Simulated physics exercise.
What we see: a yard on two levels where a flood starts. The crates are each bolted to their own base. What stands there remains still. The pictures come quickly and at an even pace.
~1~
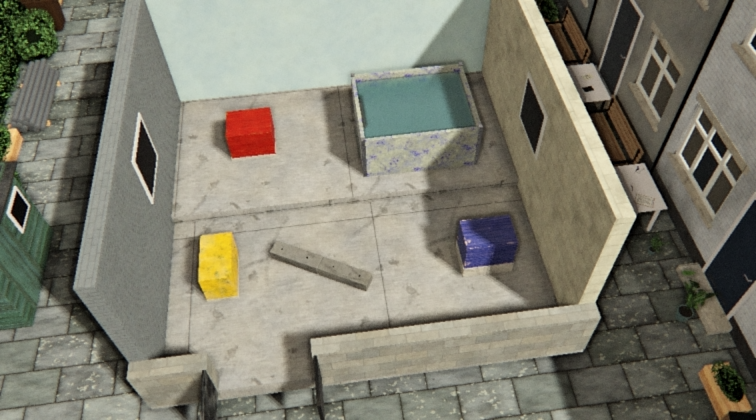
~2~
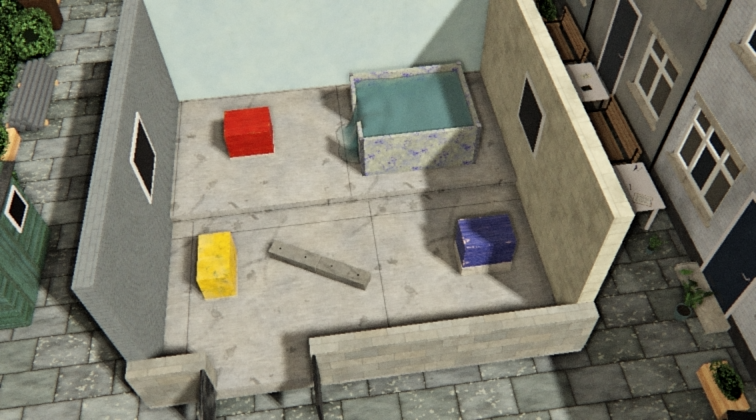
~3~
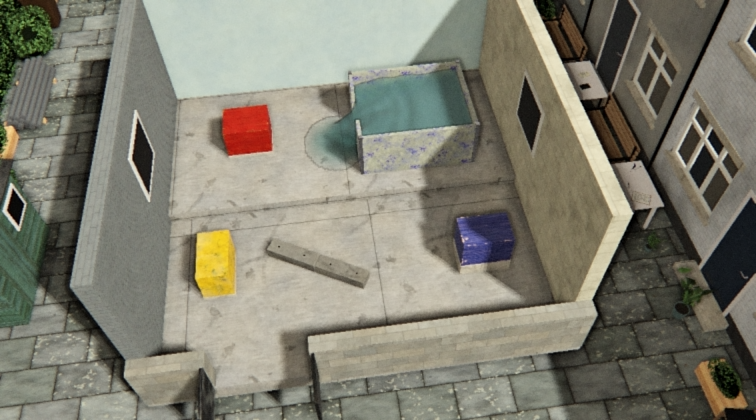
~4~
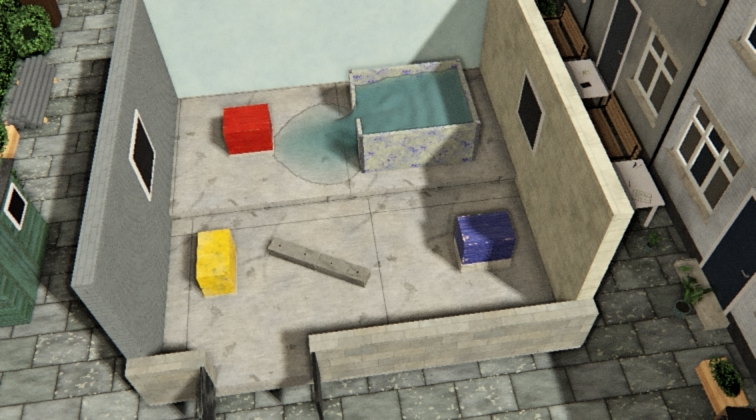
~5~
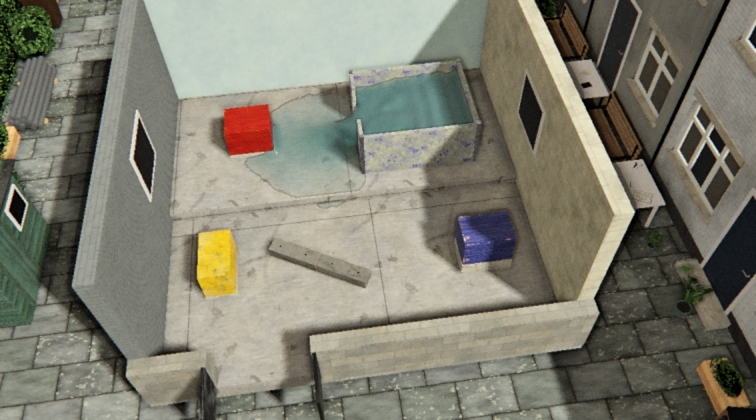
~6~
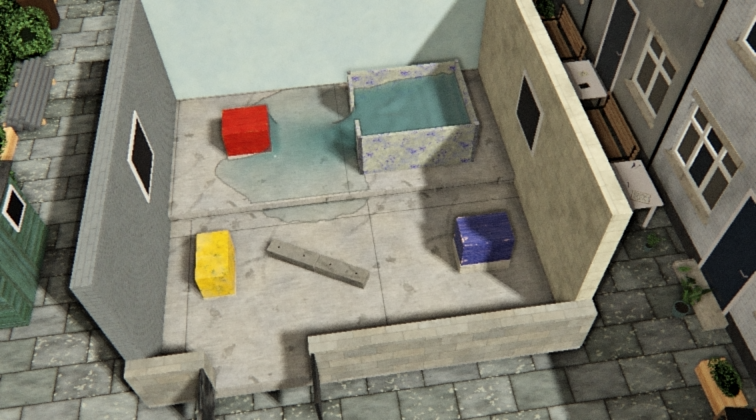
Water pours from a gap in the open tank and spreads left around the red block.
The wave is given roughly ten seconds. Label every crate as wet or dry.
Blue crate: Dry; yellow crate: Wet; red crate: Wet.
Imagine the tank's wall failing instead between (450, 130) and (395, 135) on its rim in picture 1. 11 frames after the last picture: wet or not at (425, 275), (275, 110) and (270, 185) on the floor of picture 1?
The first point is swamped, the second unwetted, the third unwetted.
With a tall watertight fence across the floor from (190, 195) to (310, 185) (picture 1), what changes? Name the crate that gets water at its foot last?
Blue one.
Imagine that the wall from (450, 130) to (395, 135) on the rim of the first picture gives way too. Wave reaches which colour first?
The crate marked blue.
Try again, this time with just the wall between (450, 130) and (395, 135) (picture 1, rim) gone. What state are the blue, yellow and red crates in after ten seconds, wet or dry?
Here's how it goes: The blue is swamped, the yellow is swamped, and the red is left untouched.
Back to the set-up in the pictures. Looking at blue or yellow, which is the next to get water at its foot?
That's the crate marked yellow.
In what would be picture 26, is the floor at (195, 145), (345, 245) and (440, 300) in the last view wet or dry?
First inundated, second inundated, third spared.
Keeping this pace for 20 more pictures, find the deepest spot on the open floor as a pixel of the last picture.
Around (225, 248).
A moment on, water covers 30 % of the floor; the blue crate not reached, the yellow crate water round its plinth, the red crate water round its plinth.
Next, water covers 45 % of the floor; the blue crate not reached, the yellow crate water round its plinth, the red crate water round its plinth.
Then, water covers 60 % of the floor; the blue crate not reached, the yellow crate water round its plinth, the red crate water round its plinth.
Later, water covers 90 % of the floor; the blue crate water round its plinth, the yellow crate water round its plinth, the red crate water round its plinth.
In the end, water covers 95 % of the floor; the blue crate stayed above the water, the yellow crate was topped, the red crate was topped.
